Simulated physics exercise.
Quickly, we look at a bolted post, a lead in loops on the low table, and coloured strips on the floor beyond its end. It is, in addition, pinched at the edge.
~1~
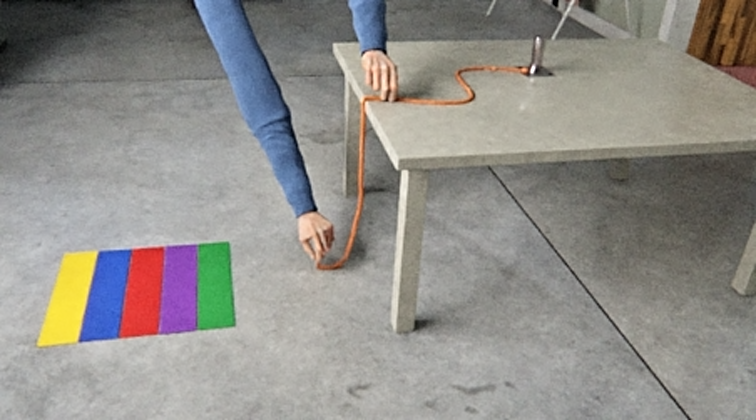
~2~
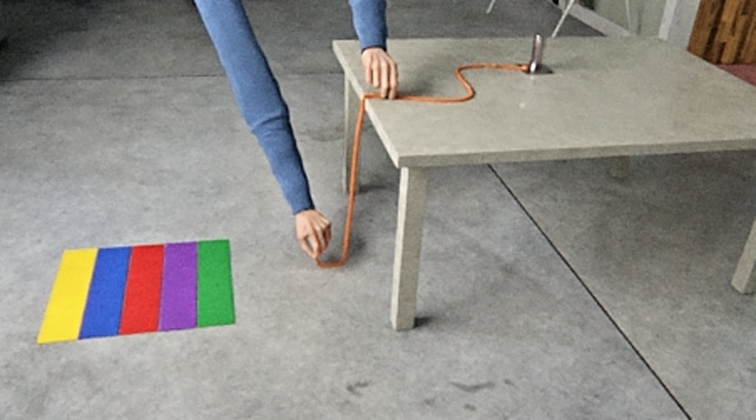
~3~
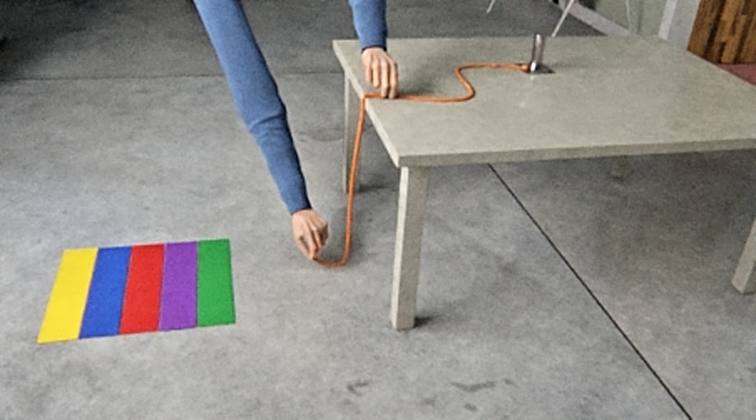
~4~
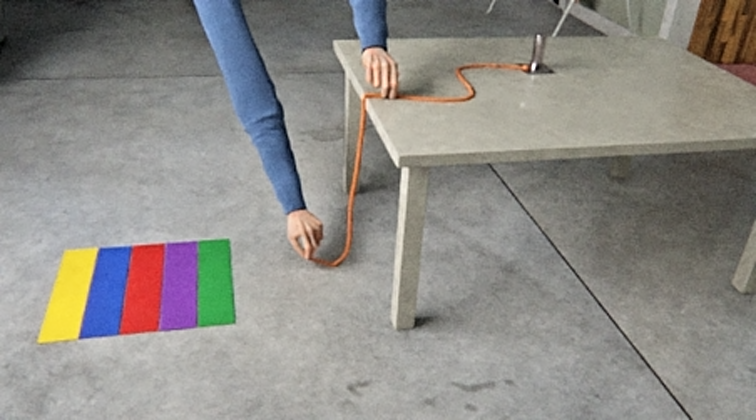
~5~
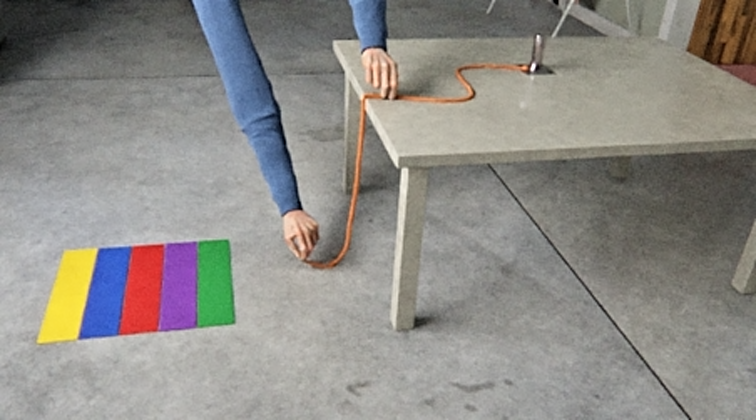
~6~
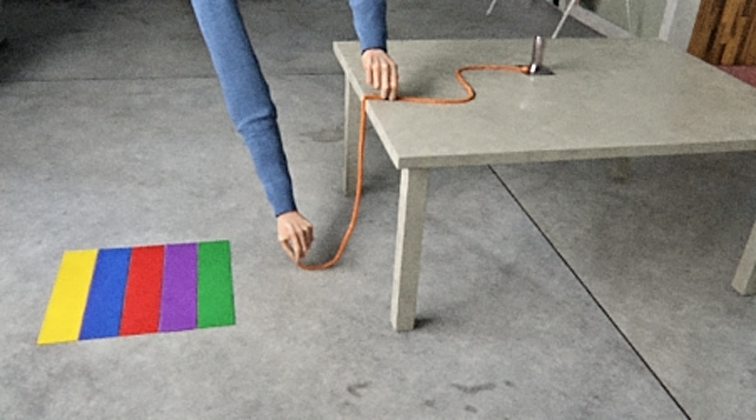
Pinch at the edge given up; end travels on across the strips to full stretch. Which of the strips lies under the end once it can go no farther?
The blue one.
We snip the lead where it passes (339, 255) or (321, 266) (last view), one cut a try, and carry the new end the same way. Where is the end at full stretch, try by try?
Roughly (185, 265), (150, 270).
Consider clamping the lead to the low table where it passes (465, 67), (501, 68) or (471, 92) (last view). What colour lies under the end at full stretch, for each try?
Blue; blue; purple.
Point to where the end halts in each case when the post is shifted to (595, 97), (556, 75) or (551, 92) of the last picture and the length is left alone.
Near (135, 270); near (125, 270); near (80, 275).
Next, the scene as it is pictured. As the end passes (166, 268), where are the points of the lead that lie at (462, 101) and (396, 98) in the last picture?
You'll find them at about (383, 91) and about (350, 138).
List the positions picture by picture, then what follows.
End (317, 258); green (216, 311); purple (179, 314); red (141, 318); blue (102, 321); yellow (62, 325), in the first picture.
End (314, 256); lead through (495, 67) (461, 79) (444, 101) (364, 103) (354, 177) (346, 244), in the second picture.
End (310, 255), in the third picture.
End (306, 256); lead through (496, 67) (461, 79) (444, 101) (365, 102) (356, 177) (349, 243), in the fourth picture.
End (301, 257), in the fifth picture.
End (296, 258); lead through (496, 68) (461, 80) (444, 102) (364, 104) (360, 178) (344, 244), in the sixth picture.
A little later, end near (166, 268); over purple.
Next, end near (128, 271); over red.
When it is tight, end near (105, 273); over blue. The blue one.
